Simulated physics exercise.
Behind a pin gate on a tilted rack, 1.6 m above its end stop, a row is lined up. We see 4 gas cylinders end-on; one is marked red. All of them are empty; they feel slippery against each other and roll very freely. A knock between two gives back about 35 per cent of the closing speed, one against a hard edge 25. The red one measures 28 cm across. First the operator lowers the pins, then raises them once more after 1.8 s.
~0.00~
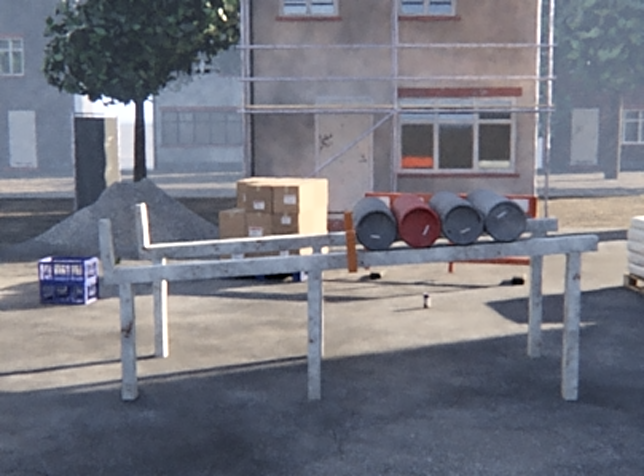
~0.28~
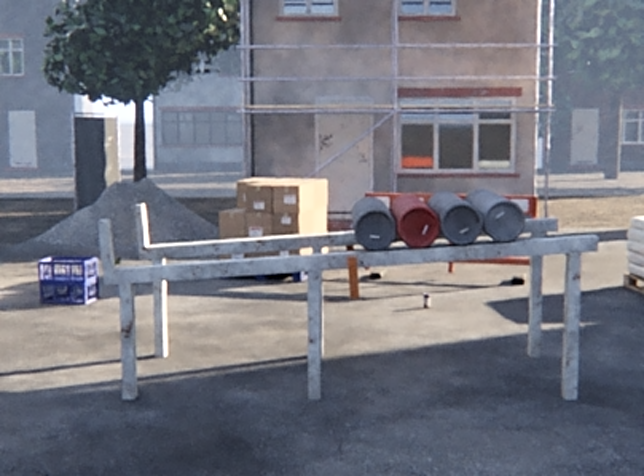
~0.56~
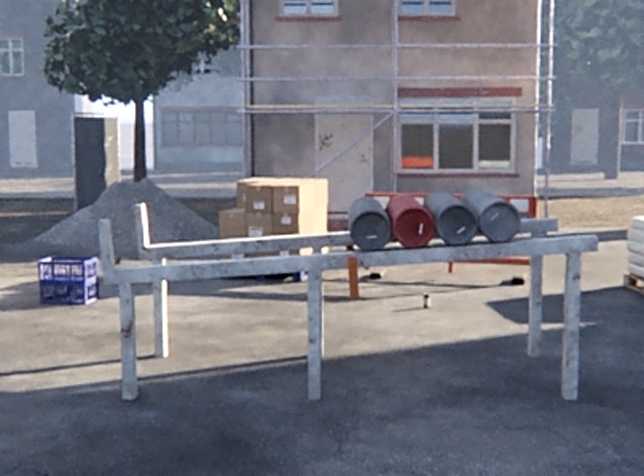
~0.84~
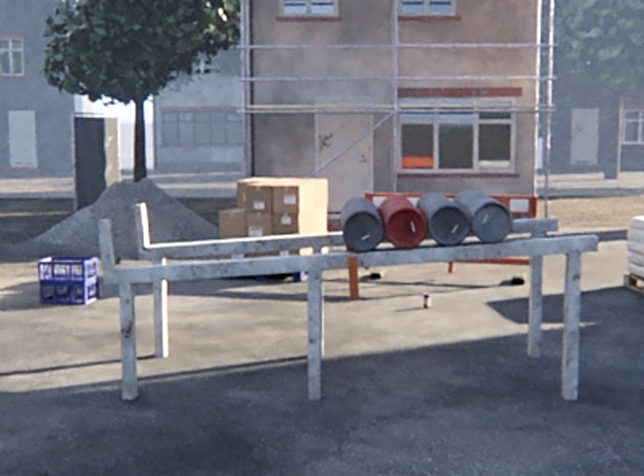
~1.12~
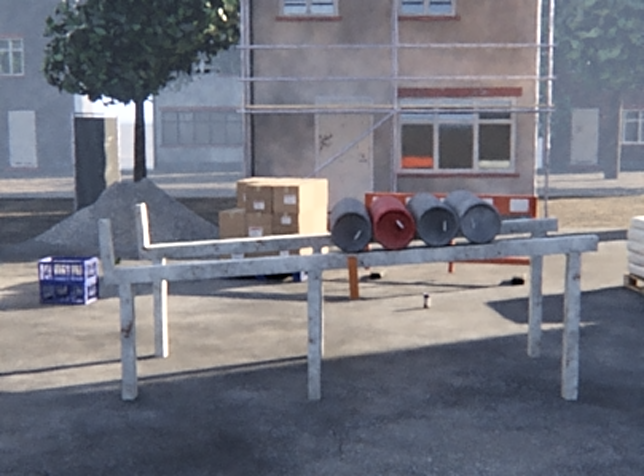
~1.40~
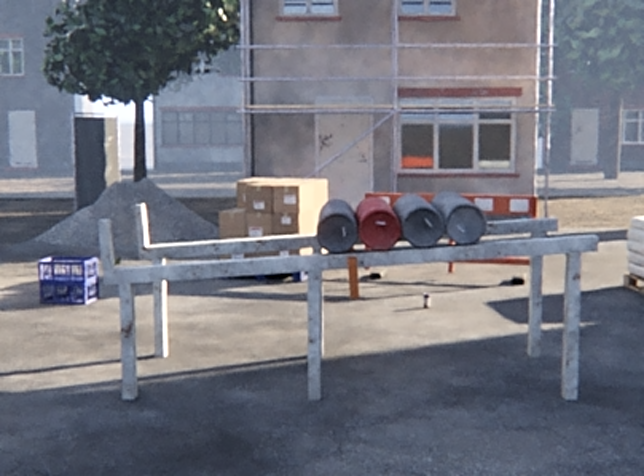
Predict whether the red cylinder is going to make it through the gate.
Most likely it is let out.
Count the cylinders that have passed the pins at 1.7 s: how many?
At that point the count stands at 1.
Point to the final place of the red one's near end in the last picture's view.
Roughly (173, 244).
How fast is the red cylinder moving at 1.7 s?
0.5 m/s or so.
Then, 1.7 s in, red is on the rails, 5 cm above the pins, rolling left; 1 below the pins.
Then, 2.0 s in, red is in the air, 10 cm below the pins, rolling left; 2 below the pins.
In the end (4.2 s), red is on the rails, 115 cm below the pins; 2 below the pins.
